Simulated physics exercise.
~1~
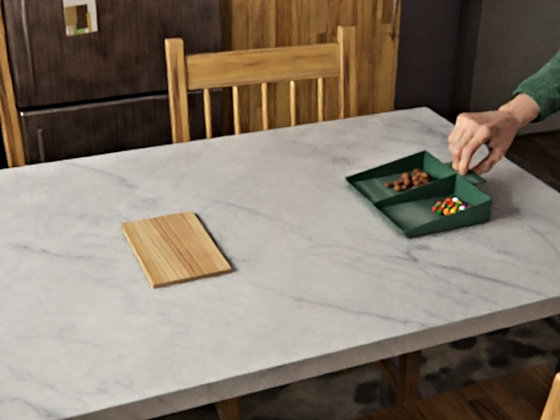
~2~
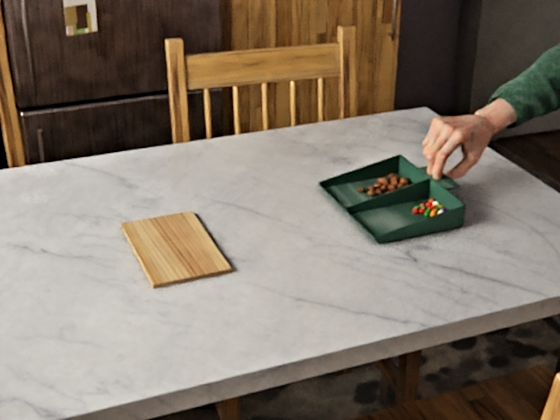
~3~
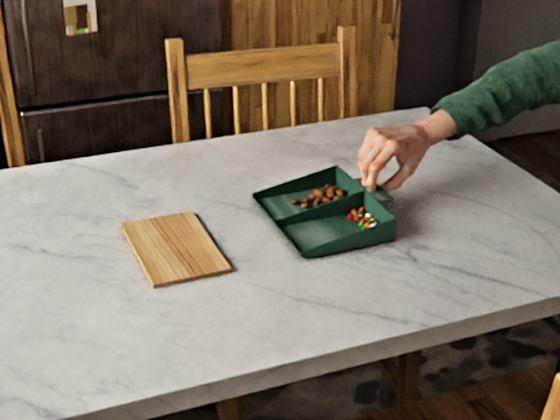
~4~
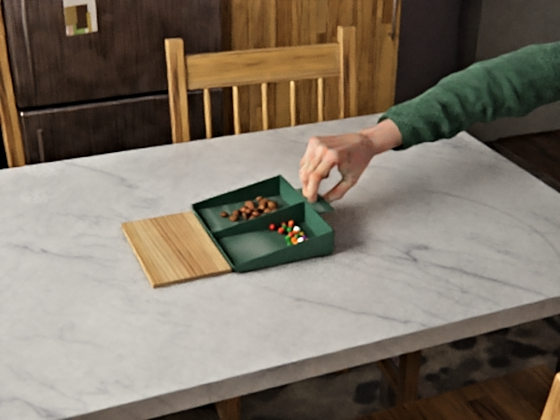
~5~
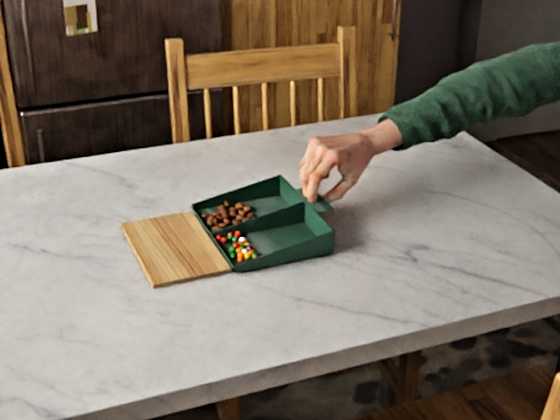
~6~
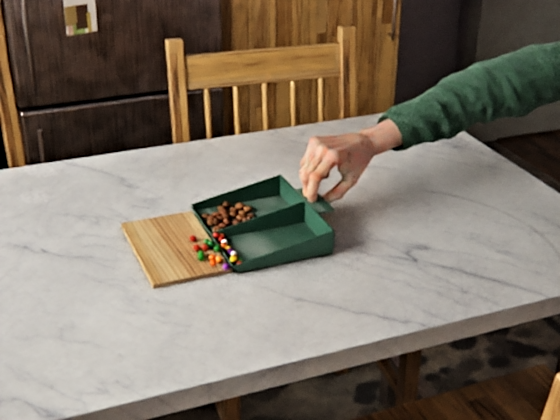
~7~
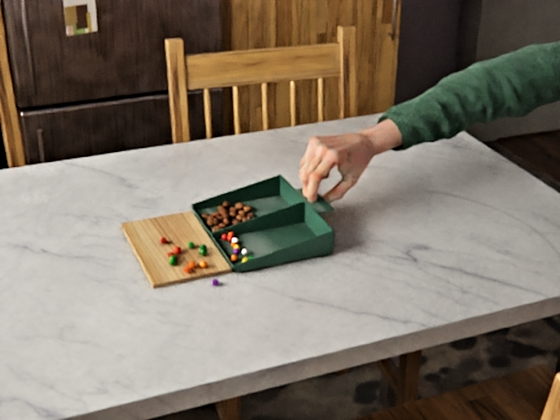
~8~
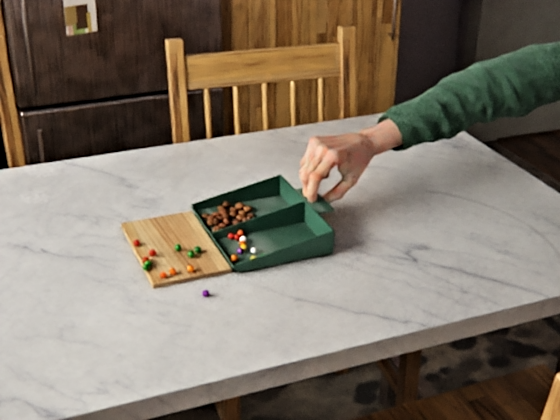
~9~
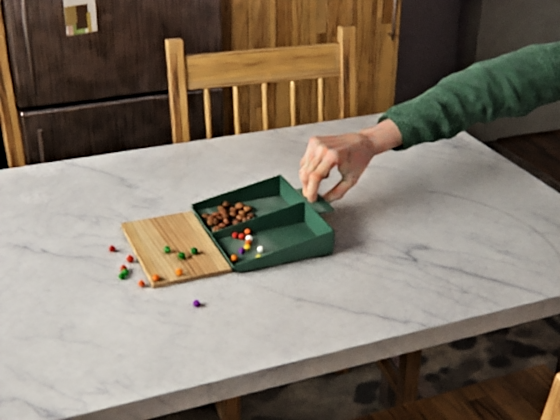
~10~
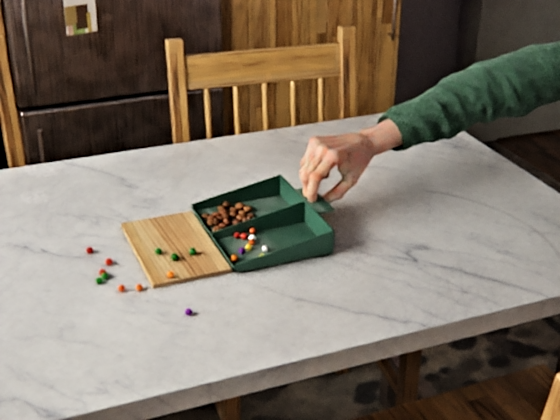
On a marble table, a hand slides a green two-part tray left until it stops against a flat wooden board; the small brown pieces shift but stay inside, while some of the colourful candy-like pieces spill out, rolling over the board and onto the tabletop.
